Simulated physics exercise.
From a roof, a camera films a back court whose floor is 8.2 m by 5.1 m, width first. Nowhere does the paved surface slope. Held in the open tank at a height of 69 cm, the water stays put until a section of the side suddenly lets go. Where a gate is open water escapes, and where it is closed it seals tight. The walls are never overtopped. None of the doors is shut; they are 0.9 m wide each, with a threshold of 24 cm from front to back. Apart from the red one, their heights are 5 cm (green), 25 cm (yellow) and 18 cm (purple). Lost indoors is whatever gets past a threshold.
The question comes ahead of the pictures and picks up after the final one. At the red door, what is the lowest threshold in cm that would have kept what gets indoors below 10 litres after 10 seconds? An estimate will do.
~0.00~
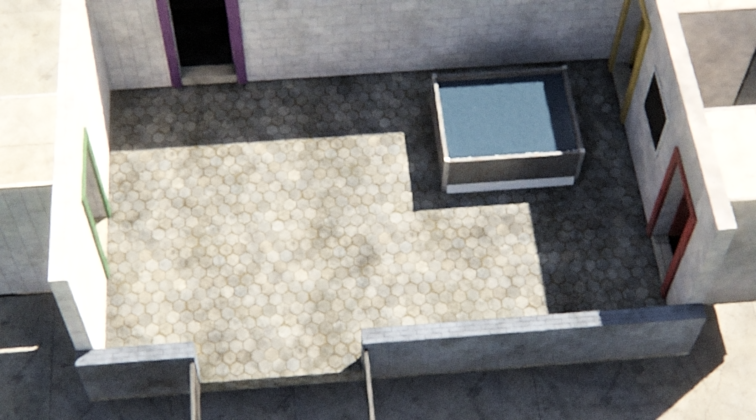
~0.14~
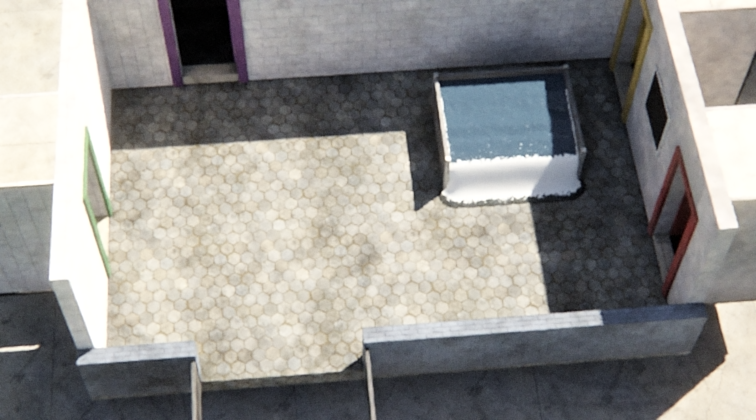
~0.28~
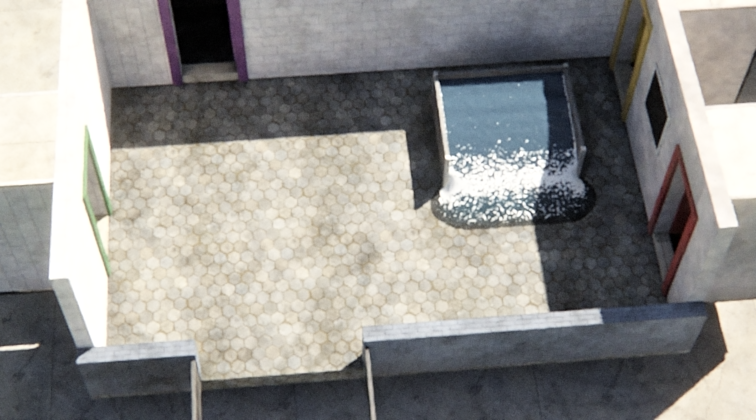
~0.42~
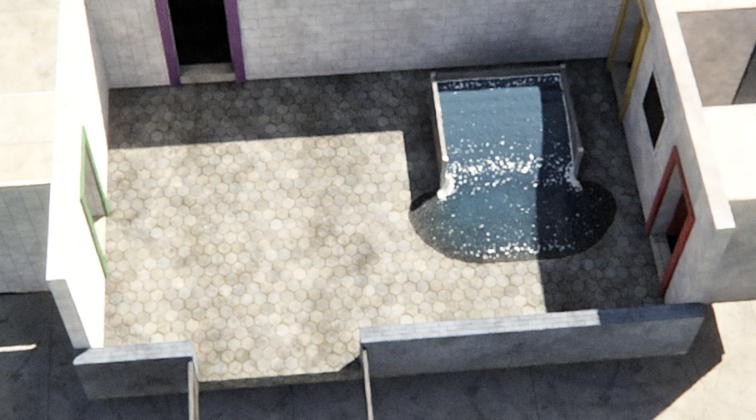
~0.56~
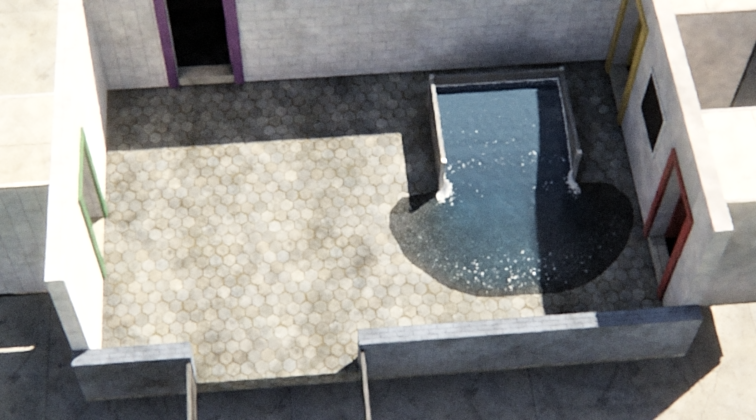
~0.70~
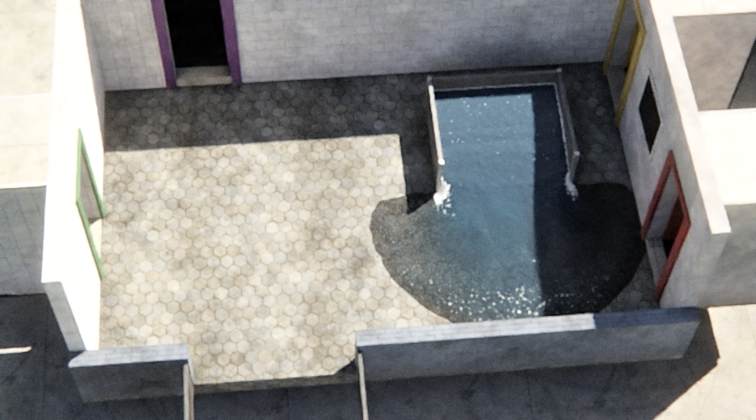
Somewhere near 20 cm.
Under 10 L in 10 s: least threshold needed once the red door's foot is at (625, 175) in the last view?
It needs about 6.5 cm.
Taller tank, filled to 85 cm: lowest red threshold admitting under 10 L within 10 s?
About 26 cm.
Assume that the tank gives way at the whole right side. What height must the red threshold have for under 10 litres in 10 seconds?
With that break, close to 8.5 cm.
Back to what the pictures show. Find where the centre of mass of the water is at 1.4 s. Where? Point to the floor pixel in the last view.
Roughly (509, 228).
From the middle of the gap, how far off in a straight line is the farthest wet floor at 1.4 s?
Some 3.6 m out.
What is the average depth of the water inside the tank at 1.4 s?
It averages close to 27 centimetres.
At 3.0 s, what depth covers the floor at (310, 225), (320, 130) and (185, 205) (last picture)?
Depth: About 0, 0, 0 cm.
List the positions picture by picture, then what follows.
In the first picture, the open tank at (507, 116) is whole and still, 69 cm deep; the red door at (670, 228) is dry.
In the second picture, the front is at (452, 202), 0.3 m from the gap at (512, 172); 0.5 m2 of floor is wet, 69 cm left at the back.
In the third picture, the gap is at (512, 173), the front 0.7 m out at (459, 224); the back of the open tank holds 68 cm.
In the fourth picture, the gap is at (509, 175), the front 1.3 m out at (469, 258); the back of the open tank holds 60 cm.
In the fifth picture, the front is at (480, 291), 1.9 m from the gap at (507, 178); 5.1 m2 of floor is wet, 58 cm left at the back.
In the sixth picture, the front is at a hidden place, 2.5 m from the gap at (505, 180); 7.3 m2 of floor is wet, 54 cm left at the back; 0.3 m in a straight line remain to the red door at (664, 231).
After 1.4 s water covers 30 % of the floor, deepest (40 cm) near (512, 334); 13 cm at the red door, 0 litres in over its 9 cm threshold.
After 3.0 s water covers 40 % of the floor, deepest (26 cm) near (661, 335); 19 cm at the red door, 47 litres in over its 9 cm threshold.
After 10.0 s water covers 95 % of the floor, deepest (10 cm) near (150, 163); 3 cm at the red door, 87 litres in over its 9 cm threshold.
At the red door as built, the water arrived by 0.8 s and peaked near 23 cm at 2.6 s.
Run again over the same 10 s with other heights there, 15 litres in over 18.5 cm, 3 litres over 25 cm. The limit of 10 litres is kept from about 20 cm up.
